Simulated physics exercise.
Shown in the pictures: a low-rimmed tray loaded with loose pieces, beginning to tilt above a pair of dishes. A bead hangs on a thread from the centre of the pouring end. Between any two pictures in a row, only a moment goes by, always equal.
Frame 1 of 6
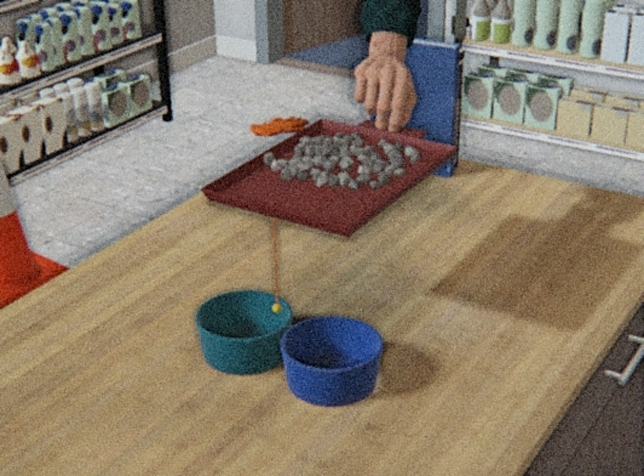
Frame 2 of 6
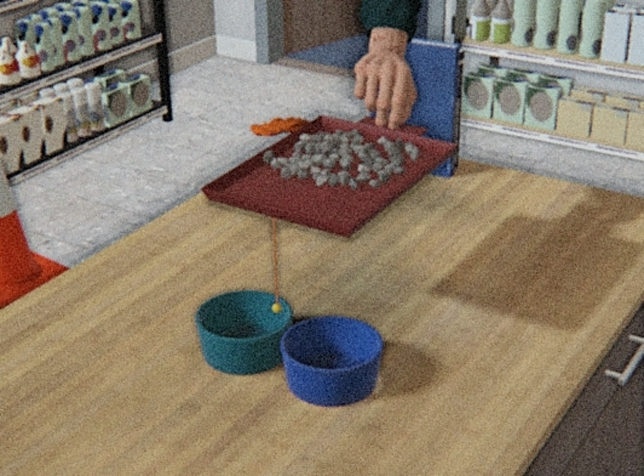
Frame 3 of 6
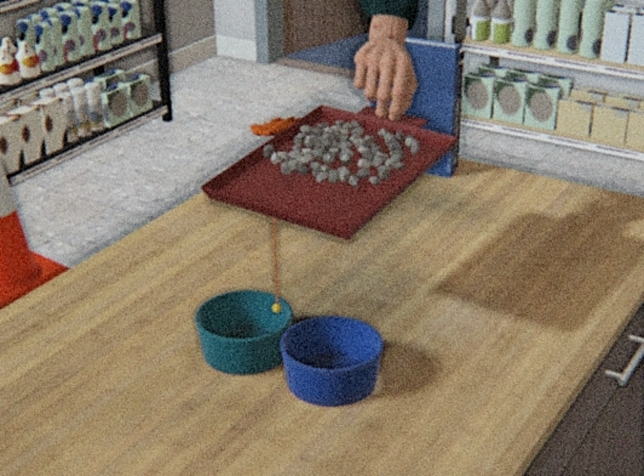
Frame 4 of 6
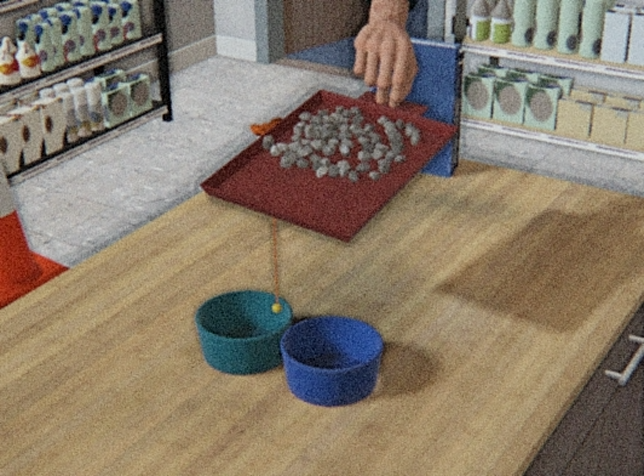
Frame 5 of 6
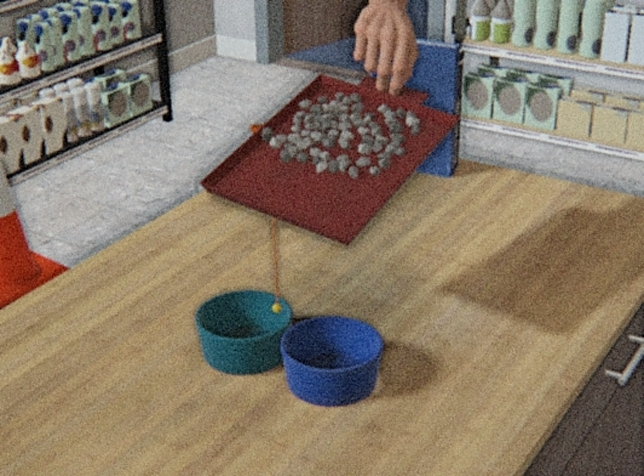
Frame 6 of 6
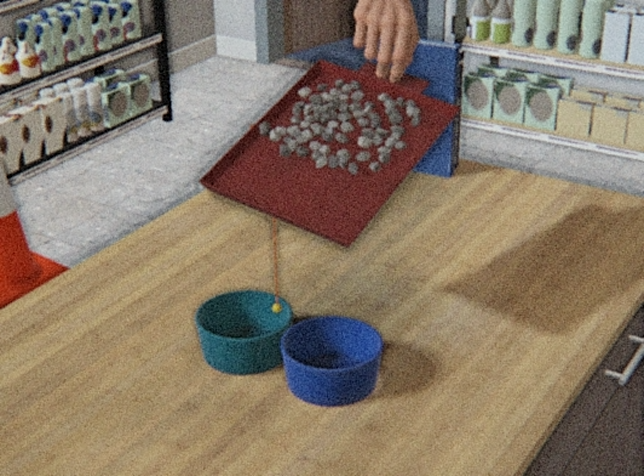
In this clip, a hand at the far edge of a red tray of gray gravel gradually raises that edge, steepening the tray above a teal bowl and a blue bowl, while a small yellow bead hangs still on its thread.
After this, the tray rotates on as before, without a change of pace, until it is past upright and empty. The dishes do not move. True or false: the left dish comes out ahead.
False.
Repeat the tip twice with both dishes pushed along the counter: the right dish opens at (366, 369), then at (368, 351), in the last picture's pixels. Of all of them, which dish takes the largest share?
With the dishes at the first place it's the right-side dish, and at the second it's the right-side dish.
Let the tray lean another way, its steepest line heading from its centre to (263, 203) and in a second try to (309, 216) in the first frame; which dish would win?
So: The left-standing dish on the first go, the right-standing dish on the second.
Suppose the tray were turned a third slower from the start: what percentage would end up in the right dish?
It would come out near 80 per cent.
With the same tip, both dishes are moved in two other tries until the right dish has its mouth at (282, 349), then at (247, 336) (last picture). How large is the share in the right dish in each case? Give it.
Trial 1: 30 percent; trial 2: 0 percent.
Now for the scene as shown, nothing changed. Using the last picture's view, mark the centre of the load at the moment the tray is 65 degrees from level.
The middle of the pieces lands at roughly (331, 251).
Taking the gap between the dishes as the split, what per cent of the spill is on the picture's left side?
Close to 50 in a hundred.
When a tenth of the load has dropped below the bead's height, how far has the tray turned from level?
At some 70 degrees.
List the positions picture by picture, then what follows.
Corners of the pouring end at (208, 188) and (348, 224), level; middle of the load at (335, 160), bits of gravel; left dish at (217, 351); right dish at (306, 382); bead on its thread at (277, 308), in the first picture.
Corners of the pouring end at (208, 187) and (348, 225), level; middle of the load at (335, 158), in the second picture.
Corners of the pouring end at (208, 186) and (348, 227), tipped barely, lowest at the right corner; middle of the load at (335, 152), in the third picture.
Corners of the pouring end at (208, 184) and (348, 231), tipped a little, lowest at the right corner; middle of the load at (334, 143), in the fourth picture.
Corners of the pouring end at (207, 182) and (348, 234), tipped a little, lowest at the right corner; middle of the load at (334, 134), in the fifth picture.
Corners of the pouring end at (207, 180) and (348, 238), tipped clearly, lowest at the right corner; middle of the load at (334, 125); left dish at (217, 351); right dish at (306, 382), in the sixth picture.
Soon, tray tipped steeply; about half on the tray; a stray few in the right dish; about a third in the air.
A while on, tray tipped past a quarter turn; about half in the right dish; about half outside both; a stray few in the air.
Towards the end, tray tipped past a quarter turn; about half in the right dish; about half outside both.
Finally, tray tipped past a quarter turn; about half in the right dish; none in the left dish; about half outside both.
